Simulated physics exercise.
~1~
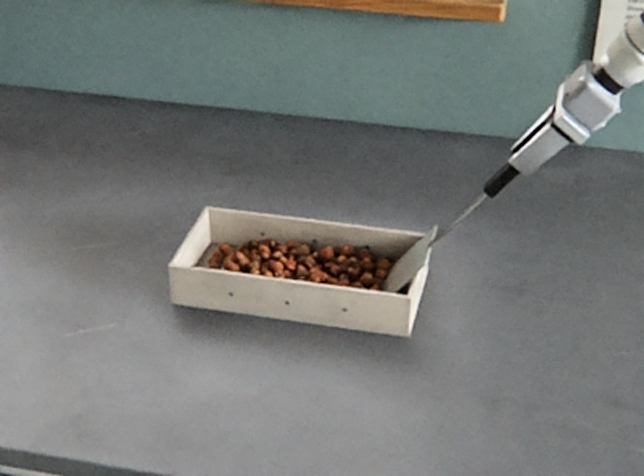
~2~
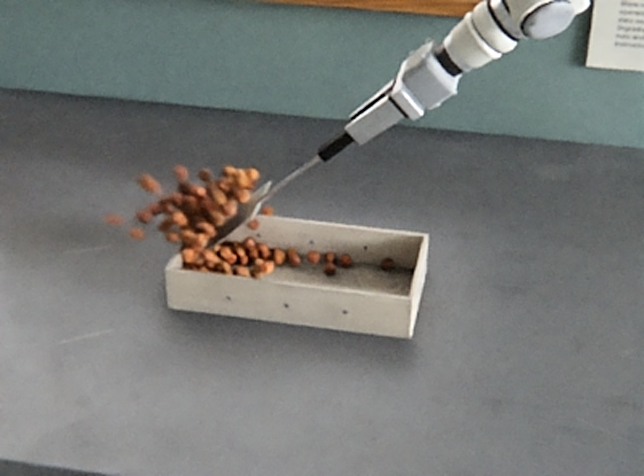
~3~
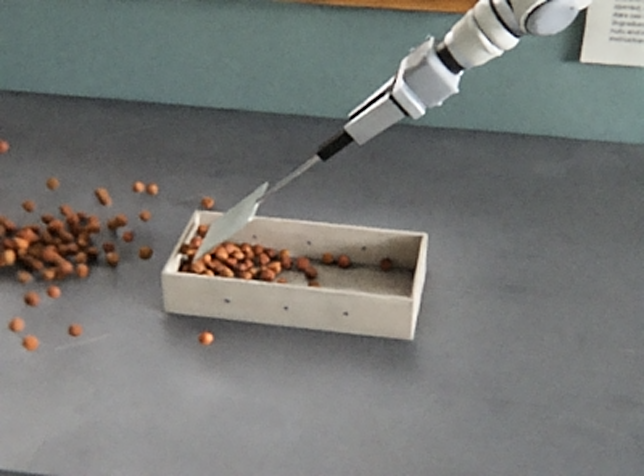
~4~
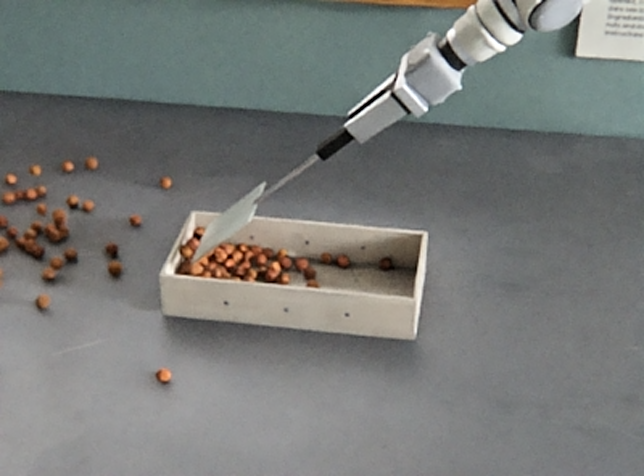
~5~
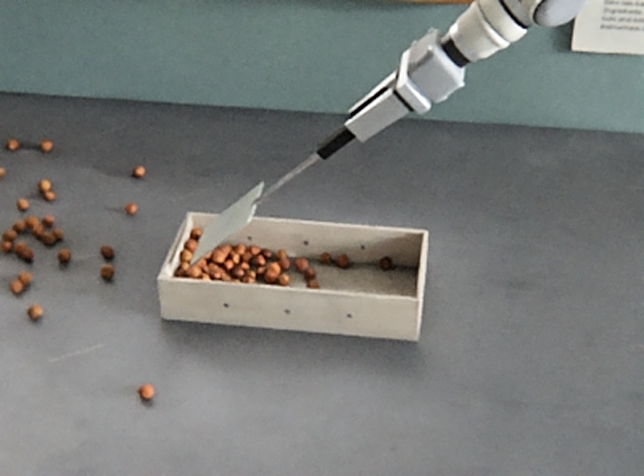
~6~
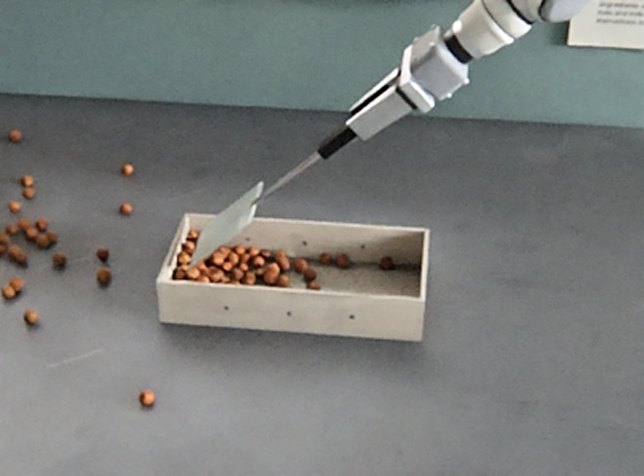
Hazelnuts flying over the left end of a trough as a robot arm sweeps a spatula through them, leaving many scattered outside.
